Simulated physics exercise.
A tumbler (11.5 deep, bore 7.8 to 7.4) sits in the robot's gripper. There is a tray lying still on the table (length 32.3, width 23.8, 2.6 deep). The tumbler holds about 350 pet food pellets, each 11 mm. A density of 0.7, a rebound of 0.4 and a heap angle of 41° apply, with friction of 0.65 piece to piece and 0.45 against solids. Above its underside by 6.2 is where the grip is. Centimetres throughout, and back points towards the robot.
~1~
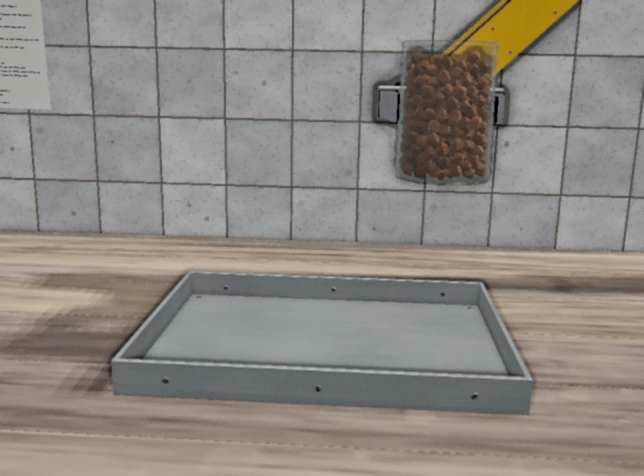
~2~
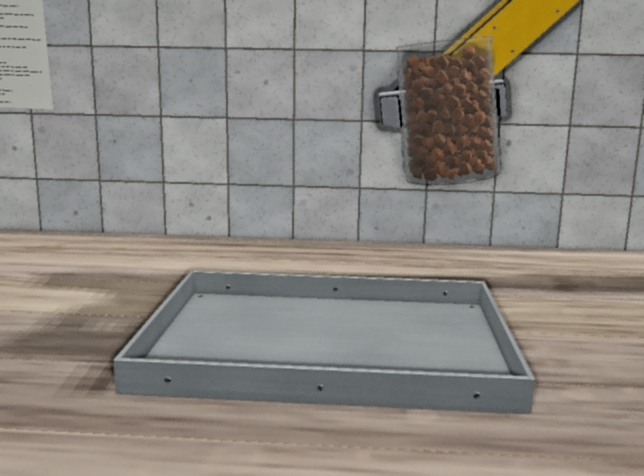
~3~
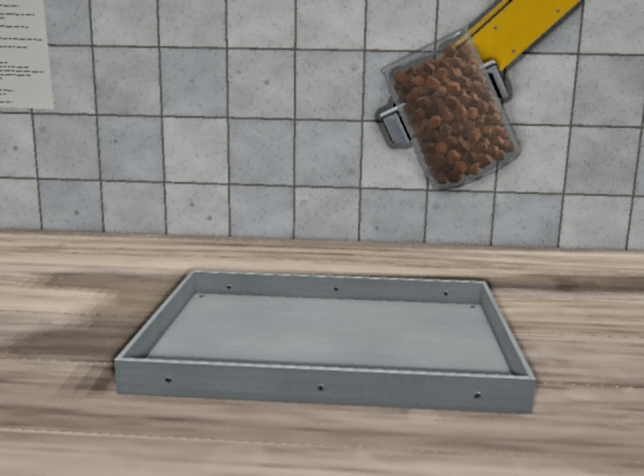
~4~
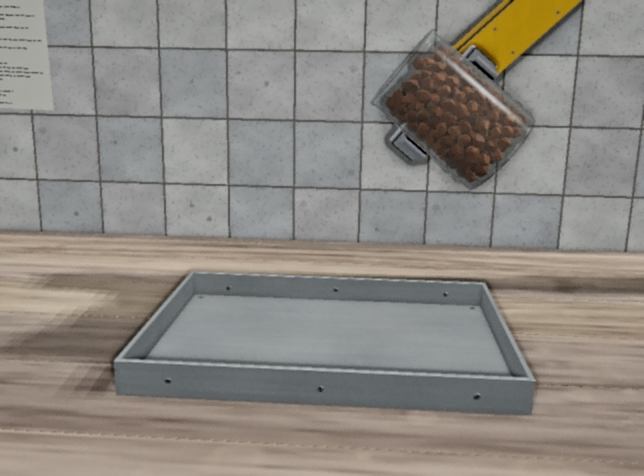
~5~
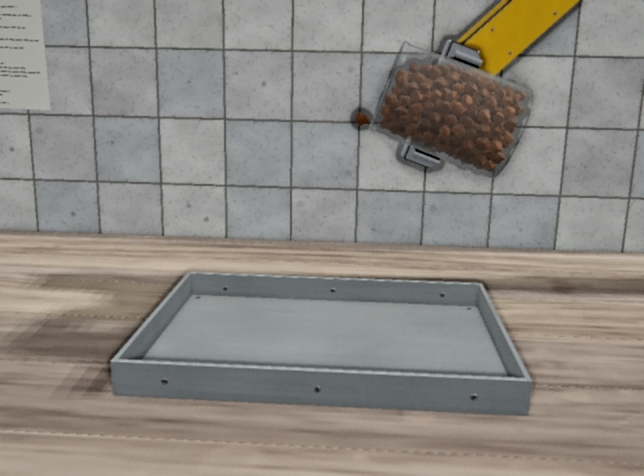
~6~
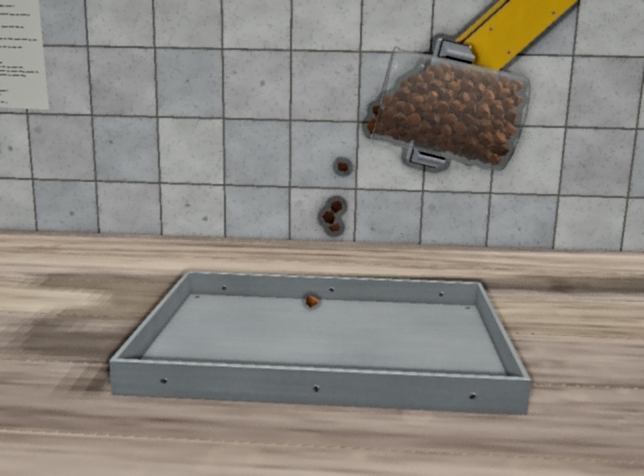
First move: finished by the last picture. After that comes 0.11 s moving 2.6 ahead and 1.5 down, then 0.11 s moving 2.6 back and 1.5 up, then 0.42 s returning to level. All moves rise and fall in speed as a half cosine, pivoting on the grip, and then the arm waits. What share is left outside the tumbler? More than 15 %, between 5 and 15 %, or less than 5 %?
Between 5 and 15 %.
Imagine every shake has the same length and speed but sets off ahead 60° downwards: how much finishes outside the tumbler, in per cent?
Some 5 in a hundred.
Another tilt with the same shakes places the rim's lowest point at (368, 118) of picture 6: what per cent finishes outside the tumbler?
That comes to some 0 percent.
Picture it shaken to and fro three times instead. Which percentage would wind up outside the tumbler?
It would come to about 15 %.
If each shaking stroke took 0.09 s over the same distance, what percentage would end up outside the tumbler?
10 %.
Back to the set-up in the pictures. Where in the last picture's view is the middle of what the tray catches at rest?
Estimated centre at around (288, 339).
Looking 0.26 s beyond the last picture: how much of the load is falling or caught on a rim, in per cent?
Around 5 percent of the load.
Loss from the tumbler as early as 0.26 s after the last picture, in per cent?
Share gone: Around 5 %.
Then, 0.26 s on, tilted 77° forward, highest piece 25 above the table; 323 in the tumbler, 6 in the tray, 18 in flight or on a rim.
Then, 0.51 s on, tilted 17° forward, highest piece 27 above the table; 315 in the tumbler, 32 in the tray.
Then, 0.84 s on, level, highest piece 28 above the table; 315 in the tumbler, 32 in the tray.
Then, 1.89 s on, level, highest piece 28 above the table; 315 in the tumbler, 32 in the tray.
In the end, 315 in the tumbler, 32 in the tray. That is 9 % outside the tumbler.
